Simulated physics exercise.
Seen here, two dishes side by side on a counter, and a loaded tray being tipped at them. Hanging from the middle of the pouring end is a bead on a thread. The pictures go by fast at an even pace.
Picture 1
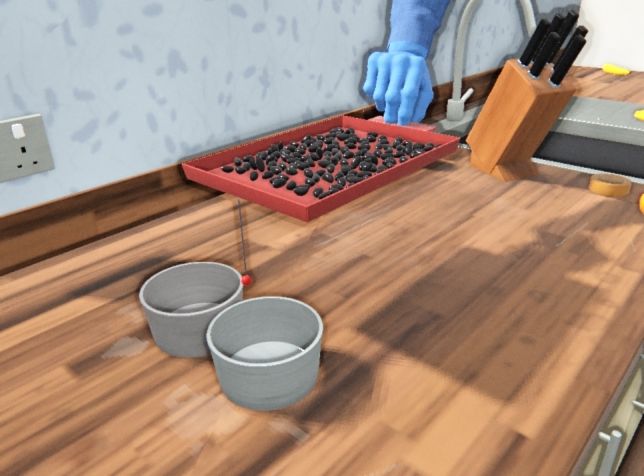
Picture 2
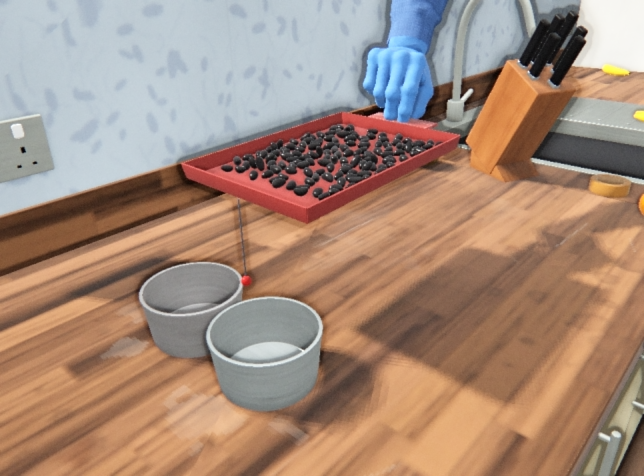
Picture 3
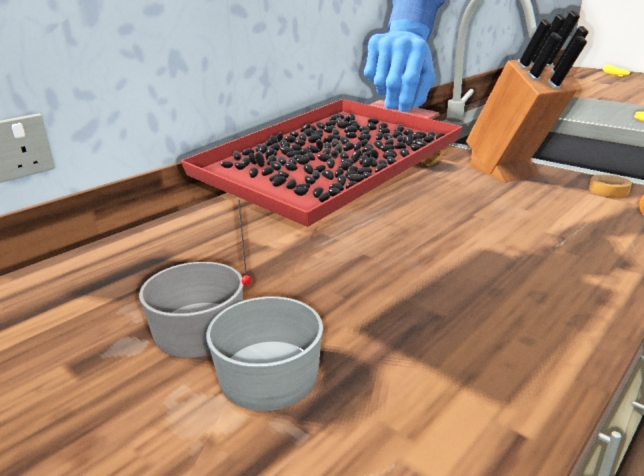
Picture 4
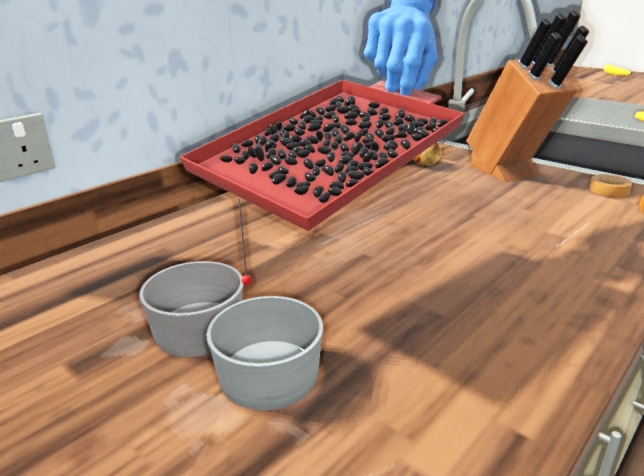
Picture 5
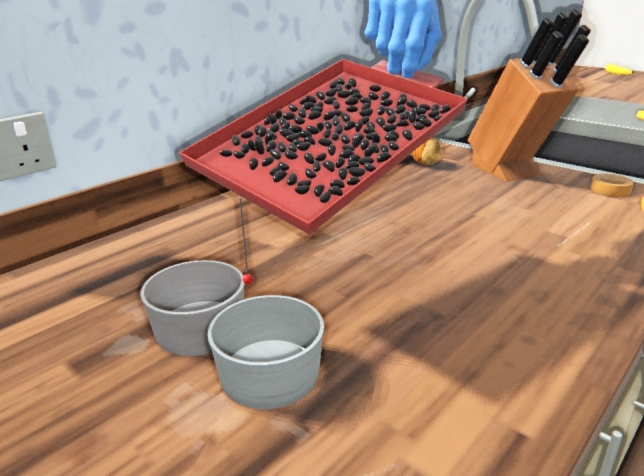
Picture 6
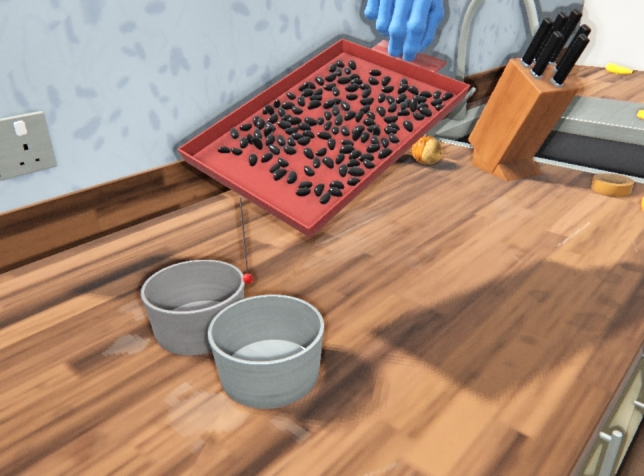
A blue-gloved hand held a red tray of black beans above a wooden counter with two grey dishes, then raised its far side, slanting the tray more and more while the beans stayed scattered across it.
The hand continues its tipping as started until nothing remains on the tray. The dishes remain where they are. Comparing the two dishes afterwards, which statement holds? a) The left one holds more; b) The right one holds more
(b) The right one holds more.
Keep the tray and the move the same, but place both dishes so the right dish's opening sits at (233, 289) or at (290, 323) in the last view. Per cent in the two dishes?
About 0 in a hundred, then about 100 in a hundred.
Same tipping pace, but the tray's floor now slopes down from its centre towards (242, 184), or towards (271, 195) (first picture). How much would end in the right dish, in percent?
Shares, approx.: 10 %, then 70 %.
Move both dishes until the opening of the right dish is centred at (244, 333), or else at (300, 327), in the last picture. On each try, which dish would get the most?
Results - the dish on the right side first, the dish on the right side second.
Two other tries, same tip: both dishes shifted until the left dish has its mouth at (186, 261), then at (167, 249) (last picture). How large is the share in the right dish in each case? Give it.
About 20 per cent, then about 0 per cent.
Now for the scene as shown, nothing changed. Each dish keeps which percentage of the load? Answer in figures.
Estimate - left dish 0 percent, right dish 70 percent.
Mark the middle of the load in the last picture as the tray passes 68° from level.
In the last view the centre sits at roughly (308, 181).
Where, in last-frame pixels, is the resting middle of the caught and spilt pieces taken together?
The centre comes to rest close to (286, 369).
Just after the last frame, tray tipped steeply; almost all on the tray; just a few in the air.
A moment on, tray tipped past a quarter turn; about a tenth on the tray; roughly half in the right dish; roughly a quarter outside both; about a tenth in the air.
Further on, tray tipped past a quarter turn; roughly two thirds in the right dish; roughly a third outside both.
When it is over, tray tipped past a quarter turn; roughly two thirds in the right dish; not one in the left dish; roughly a third outside both.
